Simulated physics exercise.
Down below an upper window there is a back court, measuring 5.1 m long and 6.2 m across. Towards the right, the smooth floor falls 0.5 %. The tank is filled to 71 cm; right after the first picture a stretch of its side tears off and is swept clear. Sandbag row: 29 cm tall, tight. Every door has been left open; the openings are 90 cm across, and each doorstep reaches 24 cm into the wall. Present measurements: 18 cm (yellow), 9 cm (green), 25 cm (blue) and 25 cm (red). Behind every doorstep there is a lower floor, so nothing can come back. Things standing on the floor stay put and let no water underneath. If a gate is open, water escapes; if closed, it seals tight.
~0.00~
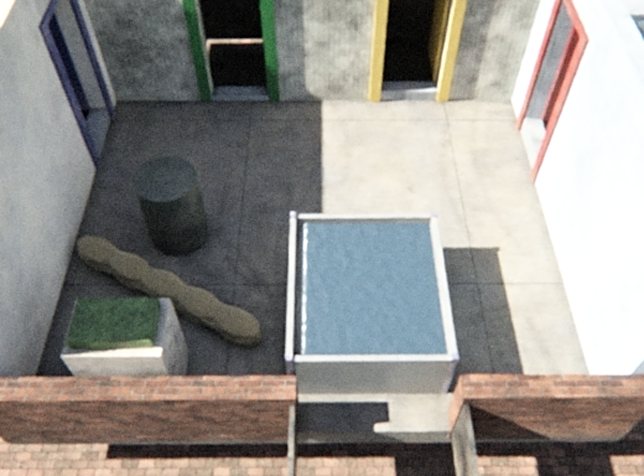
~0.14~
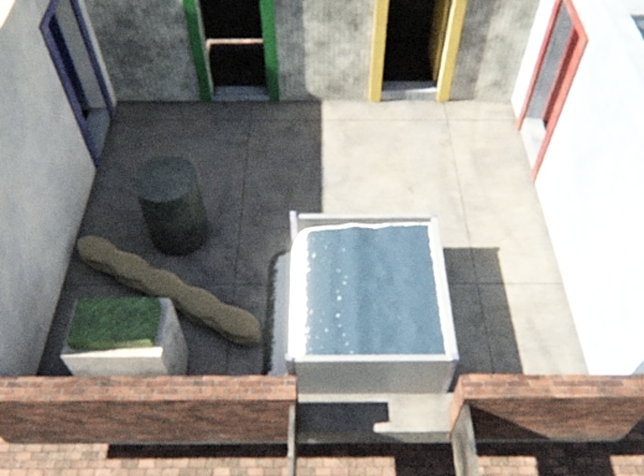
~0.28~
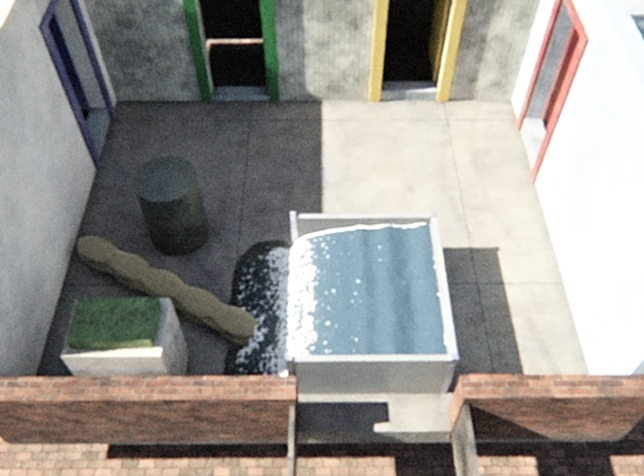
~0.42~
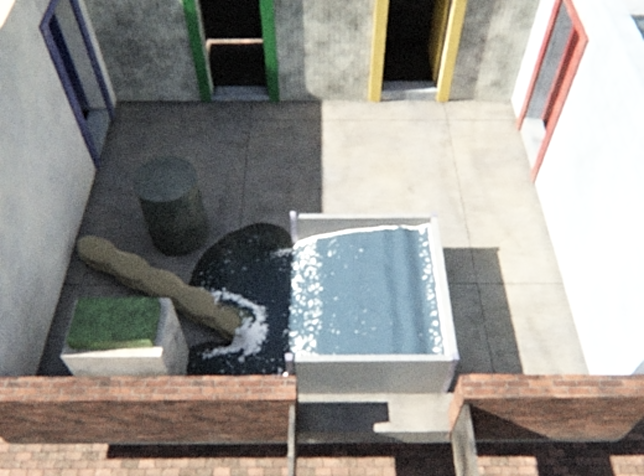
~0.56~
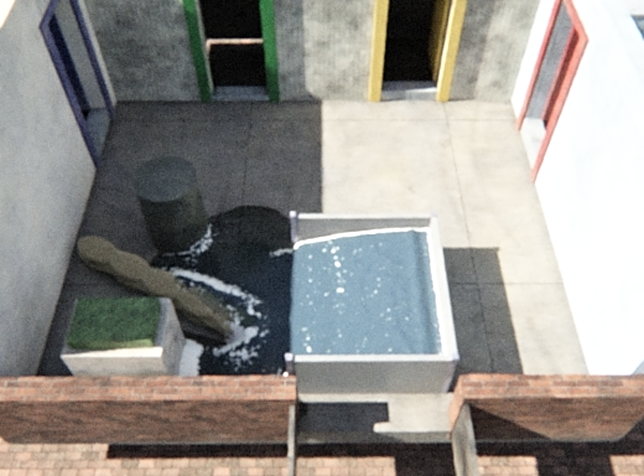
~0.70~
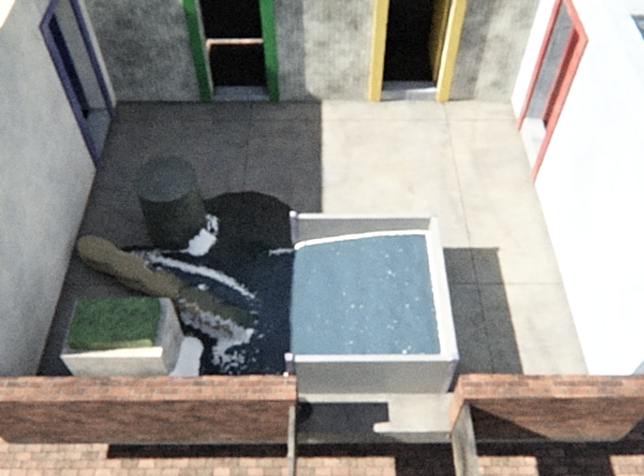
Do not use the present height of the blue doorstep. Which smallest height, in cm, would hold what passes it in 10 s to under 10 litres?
It would have to be roughly 9.5 cm high.
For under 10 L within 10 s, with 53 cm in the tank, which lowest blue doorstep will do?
Then roughly 6.0 cm.
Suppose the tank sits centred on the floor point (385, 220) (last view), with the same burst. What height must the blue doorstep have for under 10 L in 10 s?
At least roughly 27 cm high.
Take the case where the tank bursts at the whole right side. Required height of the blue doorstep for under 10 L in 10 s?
With that break, close to 12.0 cm.
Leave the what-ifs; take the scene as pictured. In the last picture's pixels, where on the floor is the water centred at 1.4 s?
(264, 308), roughly.
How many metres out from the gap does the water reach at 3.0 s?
I make it some 4.8 m.
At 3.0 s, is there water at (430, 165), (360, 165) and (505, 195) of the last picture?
1: Unwetted; 2: Awash; 3: Unwetted.
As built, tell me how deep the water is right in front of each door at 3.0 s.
In cm - yellow: 0, green: 17, blue: 8, red: 0.
After 1.4 s water covers 25 % of the floor, deepest (48 cm) near (200, 250); it has not reached the blue door.
After 3.0 s water covers 55 % of the floor, deepest (26 cm) near (94, 410); 8 cm at the blue door, 0 litres in over its 25 cm doorstep.
After 10.0 s water covers 90 % of the floor, deepest (13 cm) near (508, 102); 7 cm at the blue door, 0 litres in over its 25 cm doorstep.
At the blue door as built, the water arrived by 1.5 s and peaked near 13 cm at 4.2 s.
With a doorstep of 8.5 cm, 15 litres would have come in within the 10 s; with 11.5 cm, 5 litres. So under 10 litres takes about 9.5 cm.
